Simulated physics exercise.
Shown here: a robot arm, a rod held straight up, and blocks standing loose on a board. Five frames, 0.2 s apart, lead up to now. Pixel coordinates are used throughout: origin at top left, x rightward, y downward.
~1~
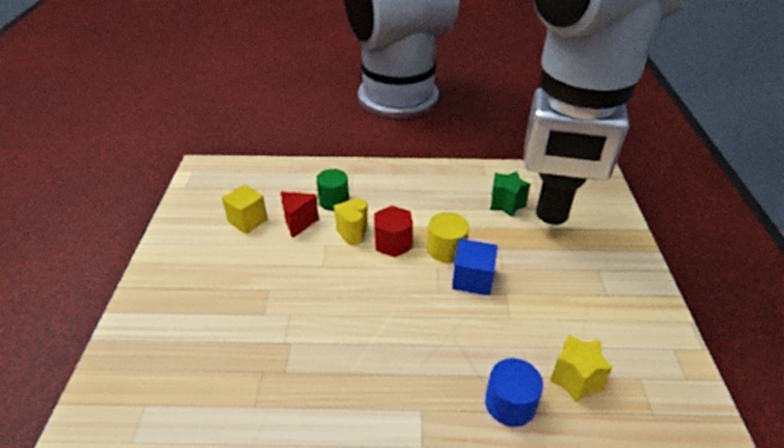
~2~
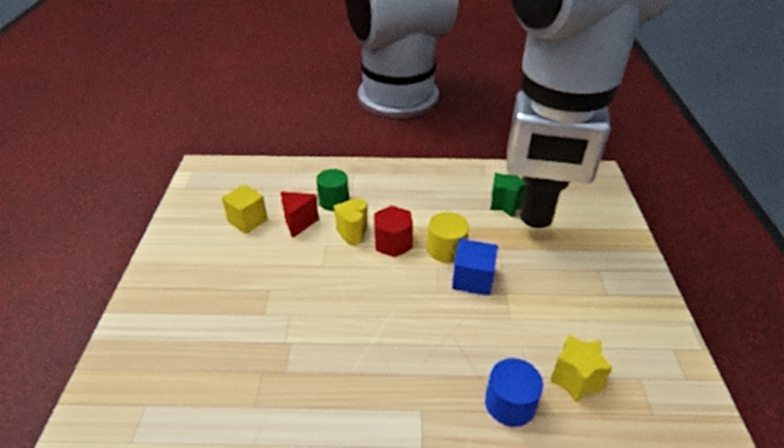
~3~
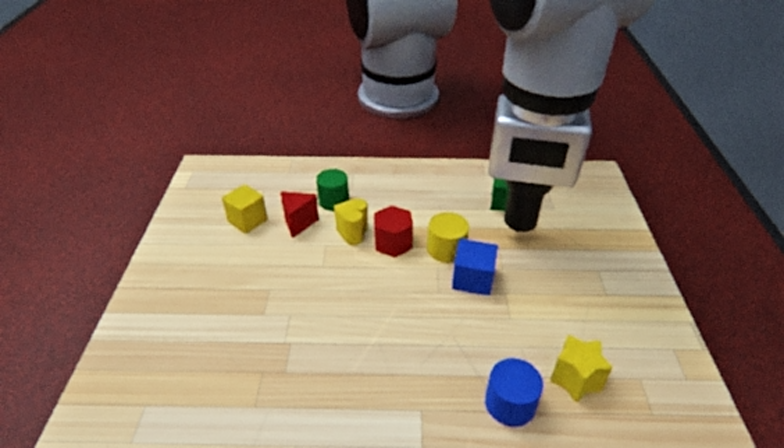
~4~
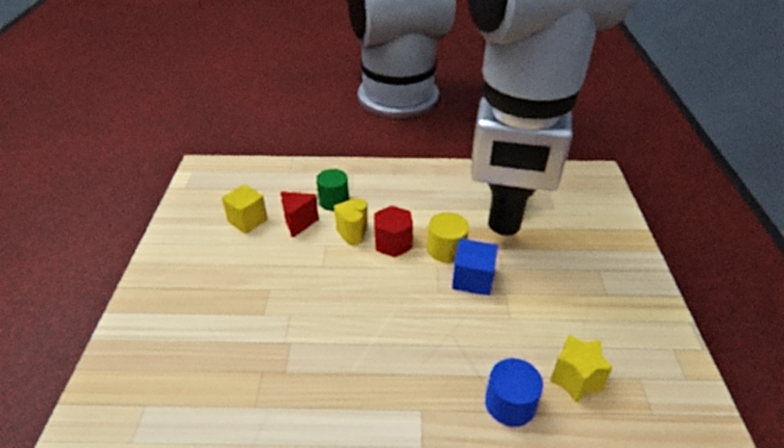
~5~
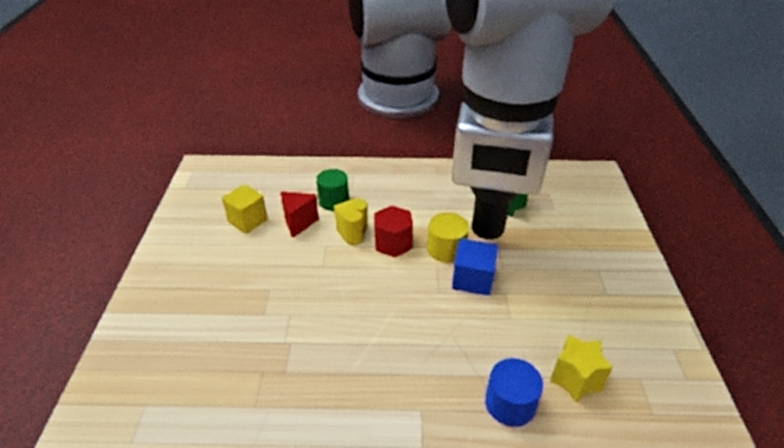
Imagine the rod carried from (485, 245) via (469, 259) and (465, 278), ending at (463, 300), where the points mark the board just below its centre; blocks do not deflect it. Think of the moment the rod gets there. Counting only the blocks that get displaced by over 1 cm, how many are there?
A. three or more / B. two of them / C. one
Answer: B.
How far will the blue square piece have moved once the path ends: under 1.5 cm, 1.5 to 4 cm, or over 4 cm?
By the end of the path, it will have gone past 4 cm.
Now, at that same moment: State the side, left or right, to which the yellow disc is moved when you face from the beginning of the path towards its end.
Taking start-to-end as forward, the block's sideways shift goes to the right.
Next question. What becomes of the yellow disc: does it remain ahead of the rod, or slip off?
My answer is that the yellow disc has slipped off.
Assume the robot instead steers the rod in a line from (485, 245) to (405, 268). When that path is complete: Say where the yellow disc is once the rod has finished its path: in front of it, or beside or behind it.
Final position: Ahead.
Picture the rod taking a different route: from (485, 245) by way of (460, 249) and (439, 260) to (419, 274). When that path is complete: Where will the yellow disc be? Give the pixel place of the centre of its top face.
My prediction: (381, 245).
On the path given first. Halfway along, rod (469, 252); yellow disc (434, 229); blue square piece (474, 271), turned 15° anticlockwise.
At the end, rod (465, 284); yellow disc (434, 229); blue square piece (475, 307), turned 25° anticlockwise; green star block unmoved.
